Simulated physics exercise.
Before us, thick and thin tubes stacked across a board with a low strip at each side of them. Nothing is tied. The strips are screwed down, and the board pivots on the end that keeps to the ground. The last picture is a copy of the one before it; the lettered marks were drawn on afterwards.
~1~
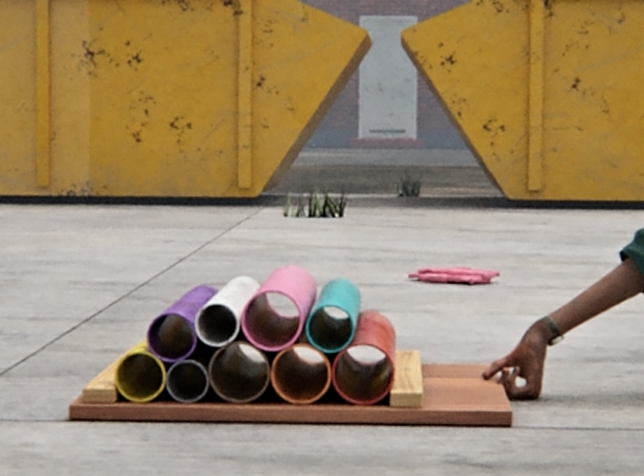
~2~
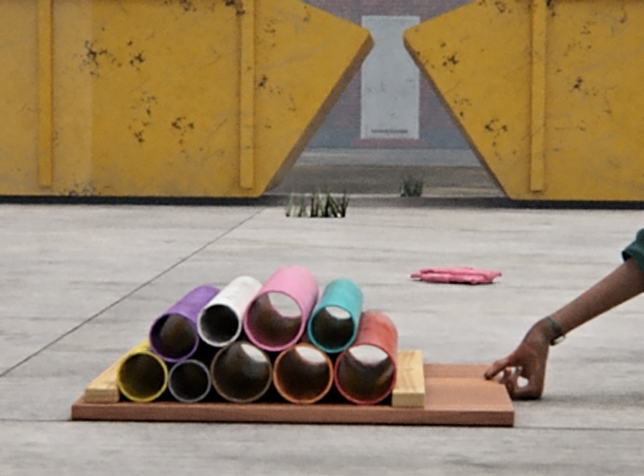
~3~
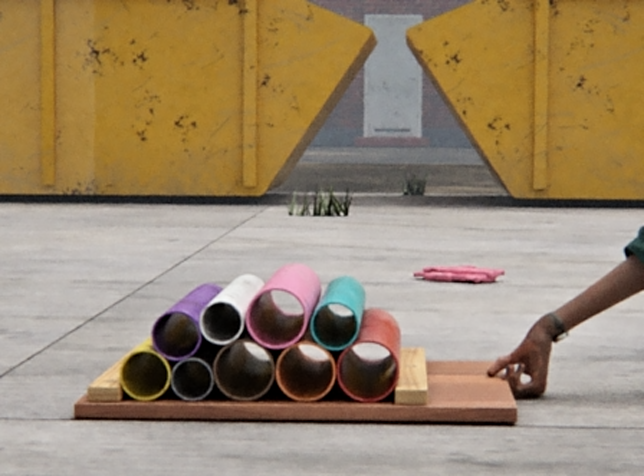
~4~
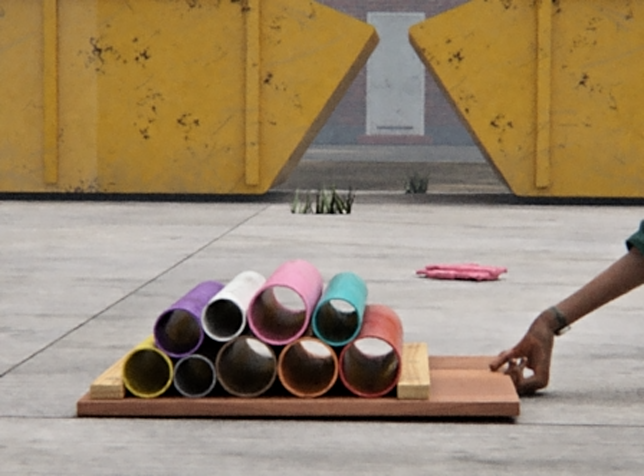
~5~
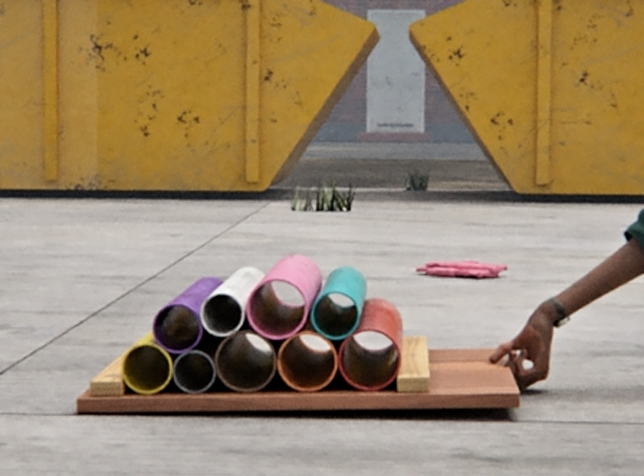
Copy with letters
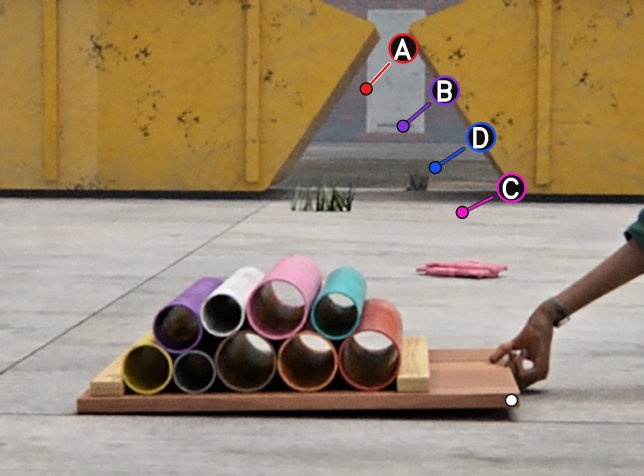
The footage shows colourful tubes stacked in two rows between low wooden strips on a board, while a hand at the right grips the board's end and then raises it slightly off the paved ground, the tubes staying stacked.
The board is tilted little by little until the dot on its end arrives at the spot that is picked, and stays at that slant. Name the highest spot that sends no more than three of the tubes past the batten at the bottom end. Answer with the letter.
Raise it to C.
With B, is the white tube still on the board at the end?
No, with B.
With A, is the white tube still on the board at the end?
No, with A.
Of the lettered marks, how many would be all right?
One of the four.
On the marked copy, A at (366, 89); B at (403, 126); C at (462, 212); D at (435, 168); the white dot at (511, 400).
Following C. Soon after the start, board at 16°.
Later, board at 27°.
In the end, board at 27°, none over the low batten.
As for the rest, A nine over the low batten; B four over the low batten (turquoise, pink, purple, white); D four over the low batten (turquoise, pink, purple, white).
